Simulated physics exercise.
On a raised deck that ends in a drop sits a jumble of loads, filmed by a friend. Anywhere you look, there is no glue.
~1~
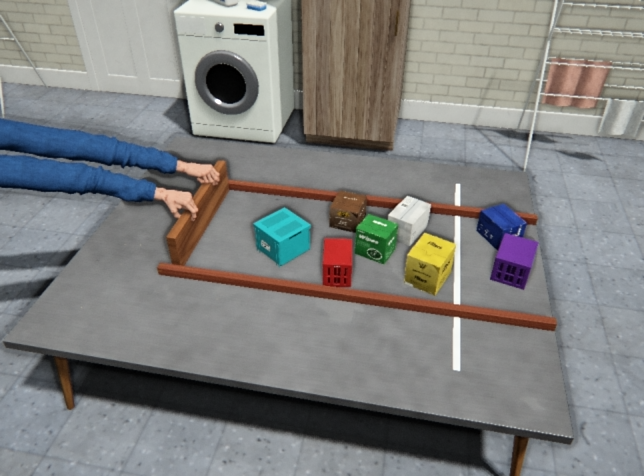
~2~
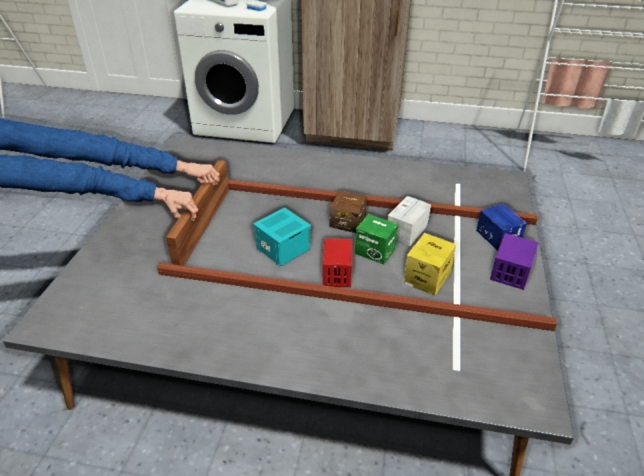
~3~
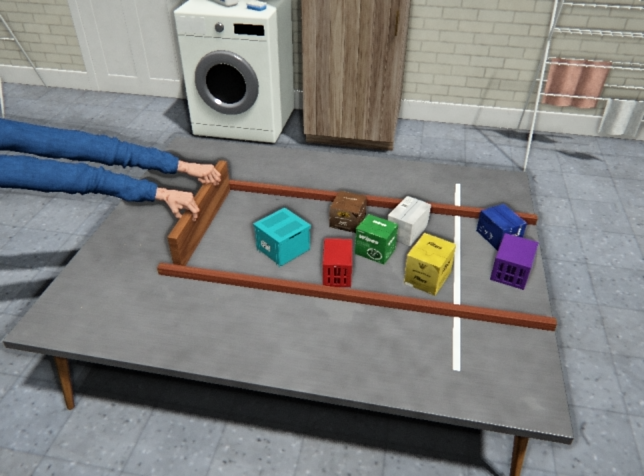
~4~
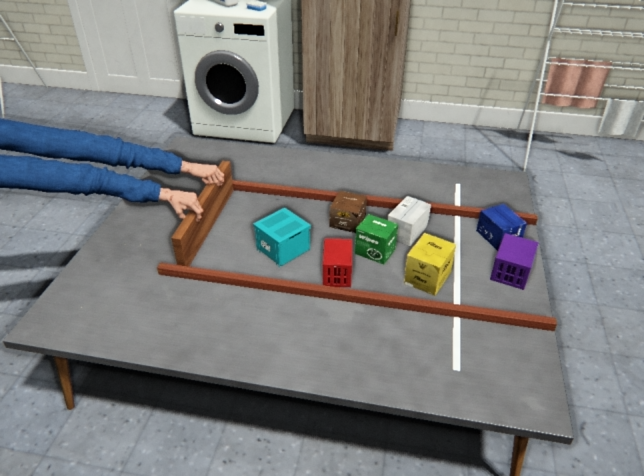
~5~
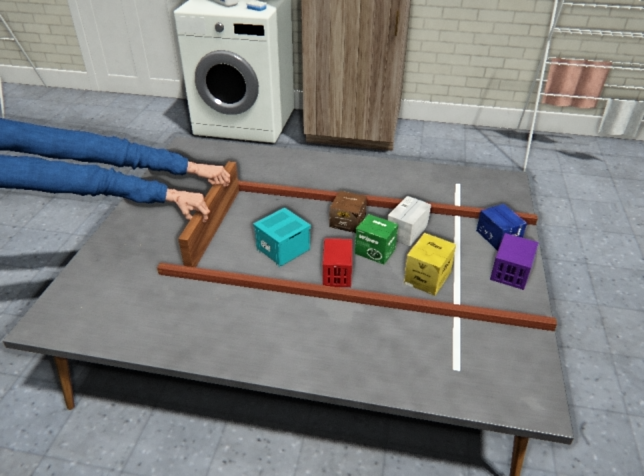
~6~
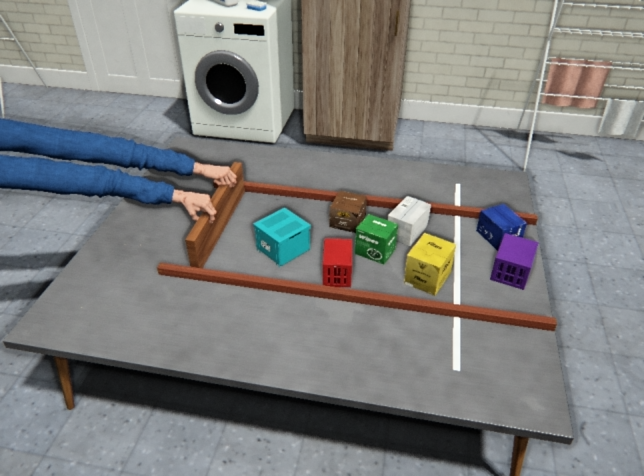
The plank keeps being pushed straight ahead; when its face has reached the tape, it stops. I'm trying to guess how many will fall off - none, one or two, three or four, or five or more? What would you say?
Only a pair or a lone one falls.
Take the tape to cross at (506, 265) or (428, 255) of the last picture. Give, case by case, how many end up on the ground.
So it's 5 the first time and 0 the second time.
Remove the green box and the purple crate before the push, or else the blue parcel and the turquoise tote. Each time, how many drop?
In the first try 0, in the other 0.
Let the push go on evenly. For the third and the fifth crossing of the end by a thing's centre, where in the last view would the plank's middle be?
At (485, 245) for the third, at (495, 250) for the fifth.
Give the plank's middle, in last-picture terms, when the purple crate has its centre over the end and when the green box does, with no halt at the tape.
The middle is at (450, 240) when it's the purple crate, and at (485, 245) when it's the green box.
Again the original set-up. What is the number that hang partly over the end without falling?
1 of them.
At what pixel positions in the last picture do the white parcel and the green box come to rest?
In the last picture the white parcel sits around (505, 230) and the green box around (519, 253).
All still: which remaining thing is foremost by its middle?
Answer: The blue parcel.
Soon after, none off yet; purple crate at rest near (514, 261); blue parcel at rest near (501, 227); yellow box at rest near (430, 264).
In the end, the number that fall off is one or two; gone, purple crate.
